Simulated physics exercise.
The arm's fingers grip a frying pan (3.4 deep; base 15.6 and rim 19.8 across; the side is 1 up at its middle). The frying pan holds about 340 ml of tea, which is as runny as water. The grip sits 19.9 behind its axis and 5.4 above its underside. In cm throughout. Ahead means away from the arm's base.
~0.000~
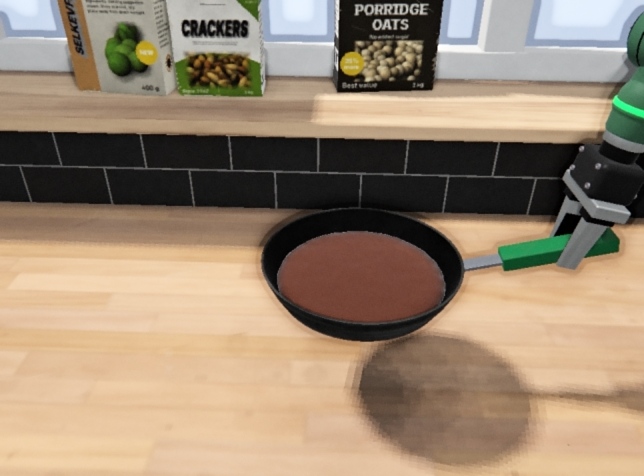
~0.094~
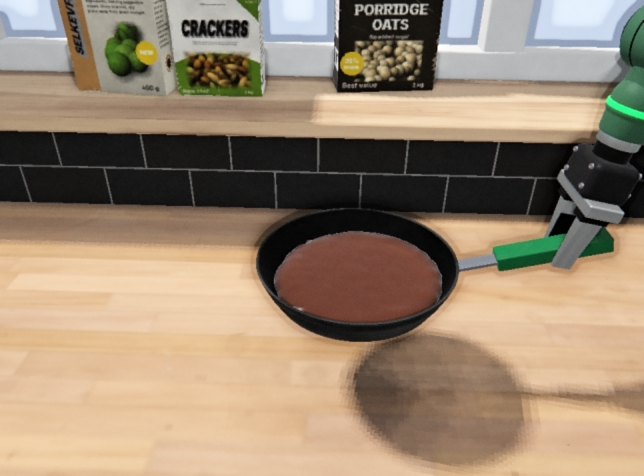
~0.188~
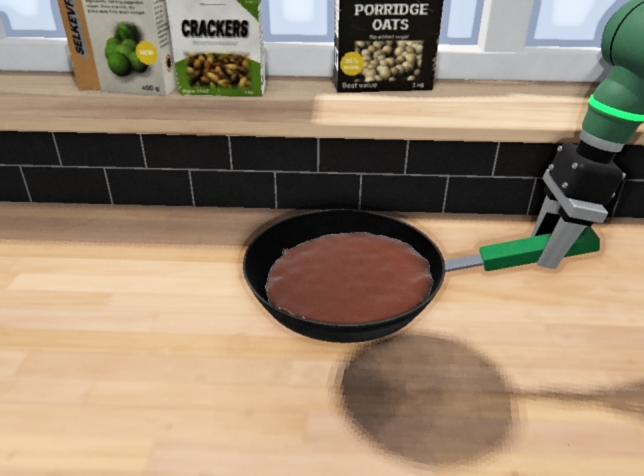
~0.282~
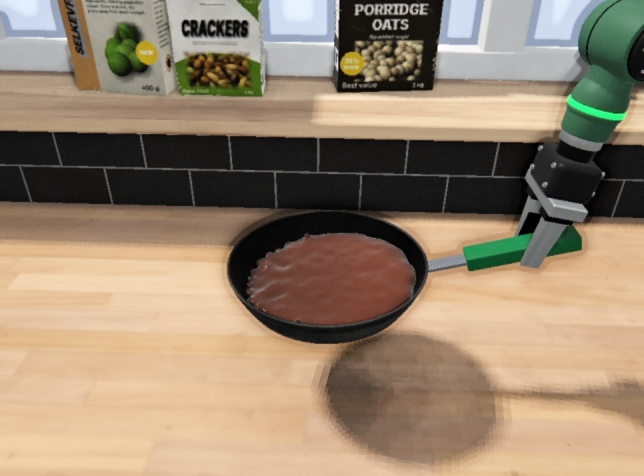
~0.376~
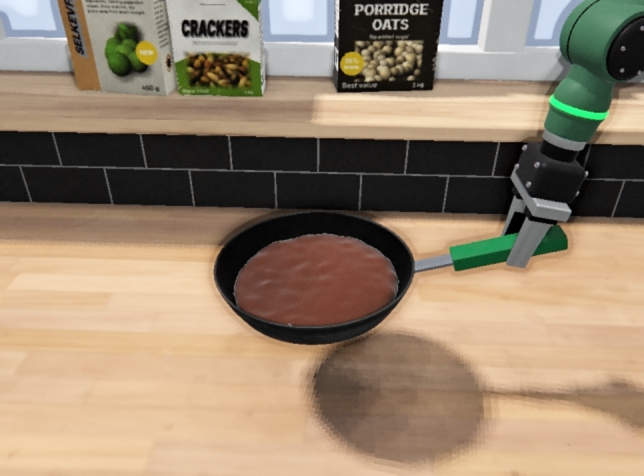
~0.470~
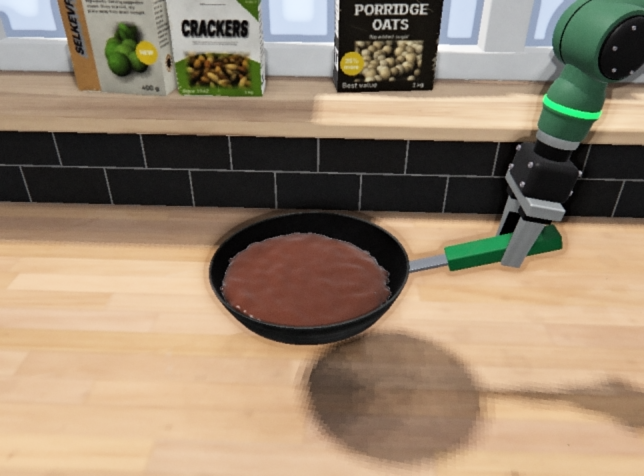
A robot arm slides a black frying pan of brown liquid left above the counter.
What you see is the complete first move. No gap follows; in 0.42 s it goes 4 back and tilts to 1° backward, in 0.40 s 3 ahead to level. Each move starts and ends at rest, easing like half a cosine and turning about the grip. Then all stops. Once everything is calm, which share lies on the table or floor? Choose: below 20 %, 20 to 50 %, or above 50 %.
Below 20 %.
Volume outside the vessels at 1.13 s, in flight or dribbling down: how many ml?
I'd say around 30 ml.
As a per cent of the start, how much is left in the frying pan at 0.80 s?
That would be close to 95 percent of the start.
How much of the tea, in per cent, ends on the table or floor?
Around 14 %.
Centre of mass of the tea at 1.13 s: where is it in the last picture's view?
It is centred at about (375, 276).
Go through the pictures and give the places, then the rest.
In the first picture, the frying pan middle at (361, 273), level; upper third of the tea around (365, 275), from x 280 to 445, top at y 235; 340 ml in the frying pan.
In the second picture, the frying pan middle at (356, 273), level; upper third of the tea around (378, 276), from x 275 to 440, top at y 235.
In the third picture, the frying pan middle at (343, 274), level; upper third of the tea around (382, 275), from x 265 to 435, top at y 235.
In the fourth picture, the frying pan middle at (327, 275), tilted 1° forward; upper third of the tea around (373, 275), from x 250 to 415, top at y 235.
In the fifth picture, the frying pan middle at (315, 276), tilted 2° forward; upper third of the tea around (347, 276), from x 235 to 400, top at y 235.
In the sixth picture, the frying pan middle at (310, 276), tilted 2° forward; upper third of the tea around (287, 277), from x 220 to 390, top at y 235; 340 ml in the frying pan.
After 0.80 s, level, liquid up to 17 above the table; 330 ml in the frying pan, 5 ml on the table or floor, 5 ml in the air or running down outside.
After 1.13 s, level, liquid up to 18 above the table; 300 ml in the frying pan, 10 ml on the table or floor, 30 ml in the air or running down outside.
After 1.49 s, level, liquid up to 18 above the table; 295 ml in the frying pan, 40 ml on the table or floor, 5 ml in the air or running down outside.
After 2.29 s, level, liquid up to 16 above the table; 295 ml in the frying pan, 45 ml on the table or floor.
In the end, 295 ml in the frying pan, 45 ml on the table or floor. That is 13 % on the table or floor.
